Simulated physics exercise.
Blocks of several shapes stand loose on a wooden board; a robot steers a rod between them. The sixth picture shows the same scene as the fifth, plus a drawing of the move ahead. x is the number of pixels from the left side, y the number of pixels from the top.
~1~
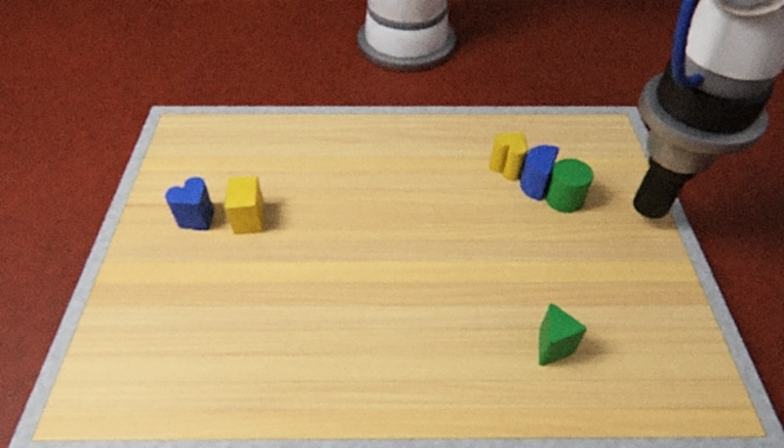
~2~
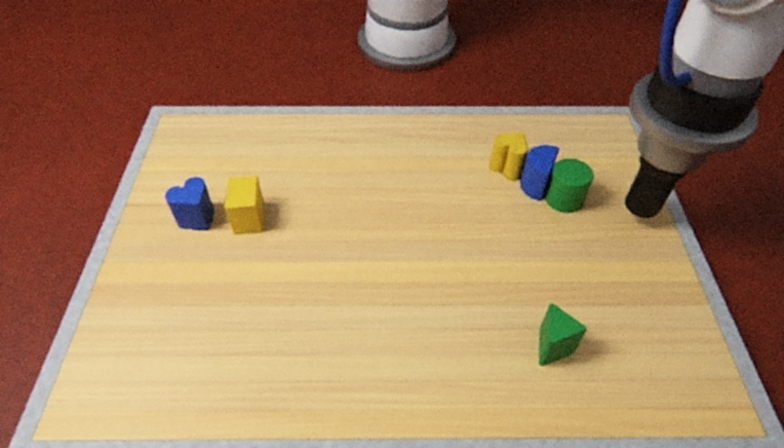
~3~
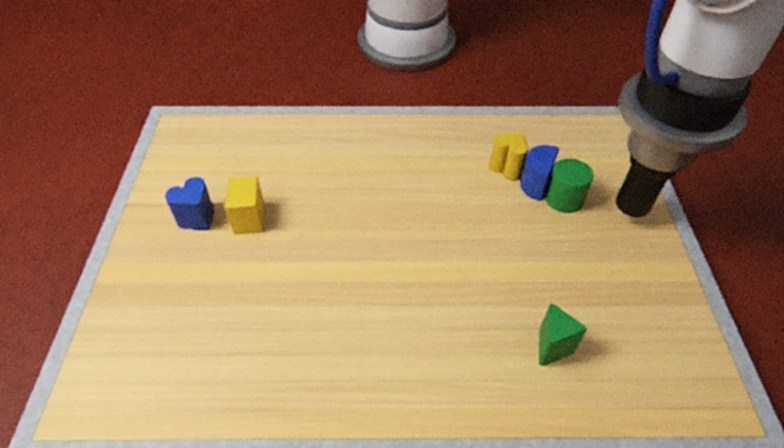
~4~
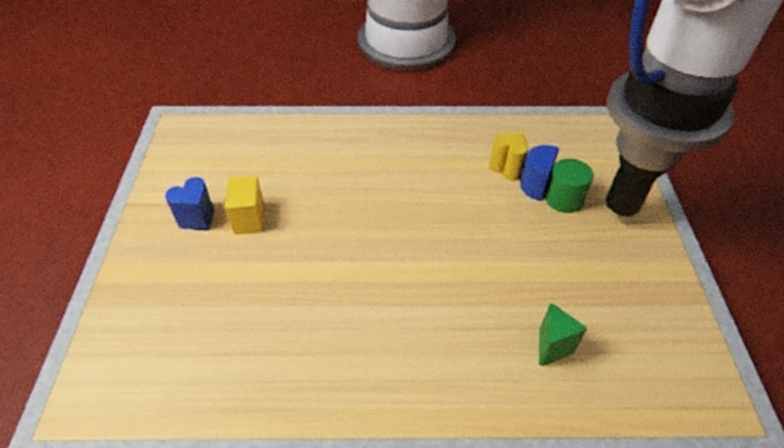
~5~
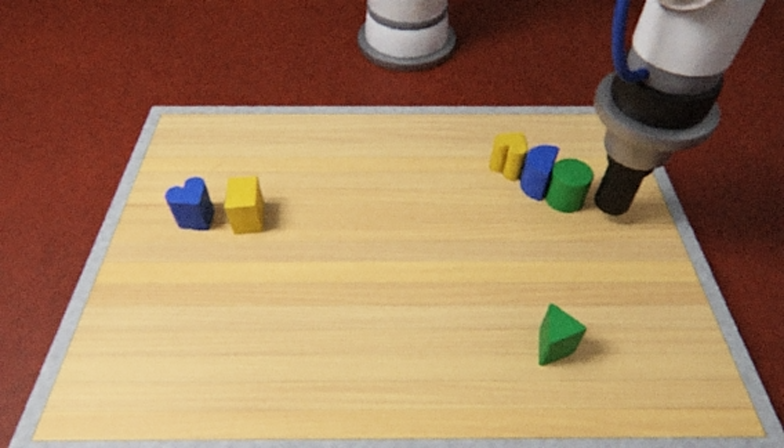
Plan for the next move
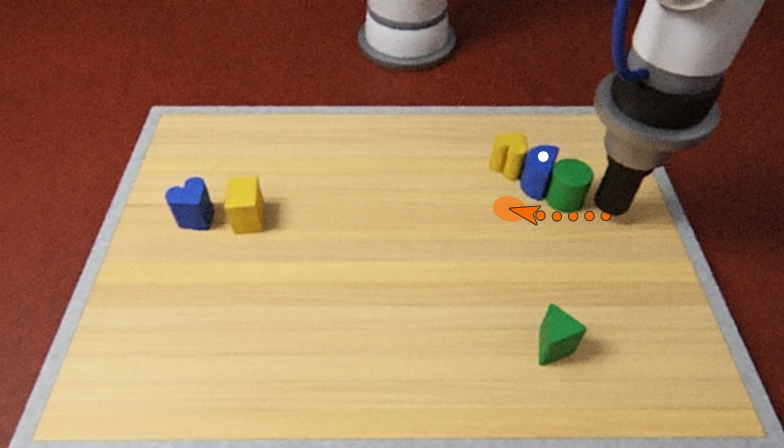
On a wooden board with a grey border, blue and yellow blocks stand at the left, a yellow, a blue and a green block sit close together at the upper right, and a green triangular block lies below. The robot arm's dark rod slides slightly left toward the green disc, while every block stays still.
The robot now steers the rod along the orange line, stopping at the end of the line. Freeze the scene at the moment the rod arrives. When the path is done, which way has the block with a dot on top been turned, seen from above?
Seen from above, clockwise.
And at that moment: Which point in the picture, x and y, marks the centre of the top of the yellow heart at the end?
Around (494, 121).
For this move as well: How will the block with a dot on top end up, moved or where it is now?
At the end of the path, the block with a dot on top has moved off its old spot.
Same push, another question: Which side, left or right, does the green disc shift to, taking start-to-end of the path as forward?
Pushed right.
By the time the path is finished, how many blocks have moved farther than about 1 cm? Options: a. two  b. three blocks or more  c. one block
Correct choice: B.
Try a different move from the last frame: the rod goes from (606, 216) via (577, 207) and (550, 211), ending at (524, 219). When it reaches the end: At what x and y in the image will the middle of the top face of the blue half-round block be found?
Located at (507, 142).
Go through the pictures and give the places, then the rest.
The first picture shows tip of the rod (650, 207), middles of tops, yellow heart (513, 141), blue half-round block (543, 157), green disc (574, 171).
The second picture shows rod (641, 207), nothing pushed.
The third picture shows rod (632, 206), nothing pushed.
The fourth picture shows rod (622, 205), nothing pushed.
The fifth picture shows rod (611, 204), yellow heart (513, 141), blue half-round block (543, 157), green disc (574, 171).
The line goes from (606, 216) via (558, 216), ending at (510, 209); the dot is on the blue half-round block.
What follows on the original path. One third of the way, rod (578, 204); yellow heart (503, 133); blue half-round block (530, 150), turned 25° clockwise; green disc (553, 168).
Two thirds of the way, rod (545, 204); yellow heart (495, 125), turned 30° anticlockwise; blue half-round block (522, 141), turned 50° clockwise; green disc (529, 163).
At the end, rod (513, 197); yellow heart (494, 121), turned 60° anticlockwise; blue half-round block (520, 136), turned 80° clockwise; green disc (508, 155).
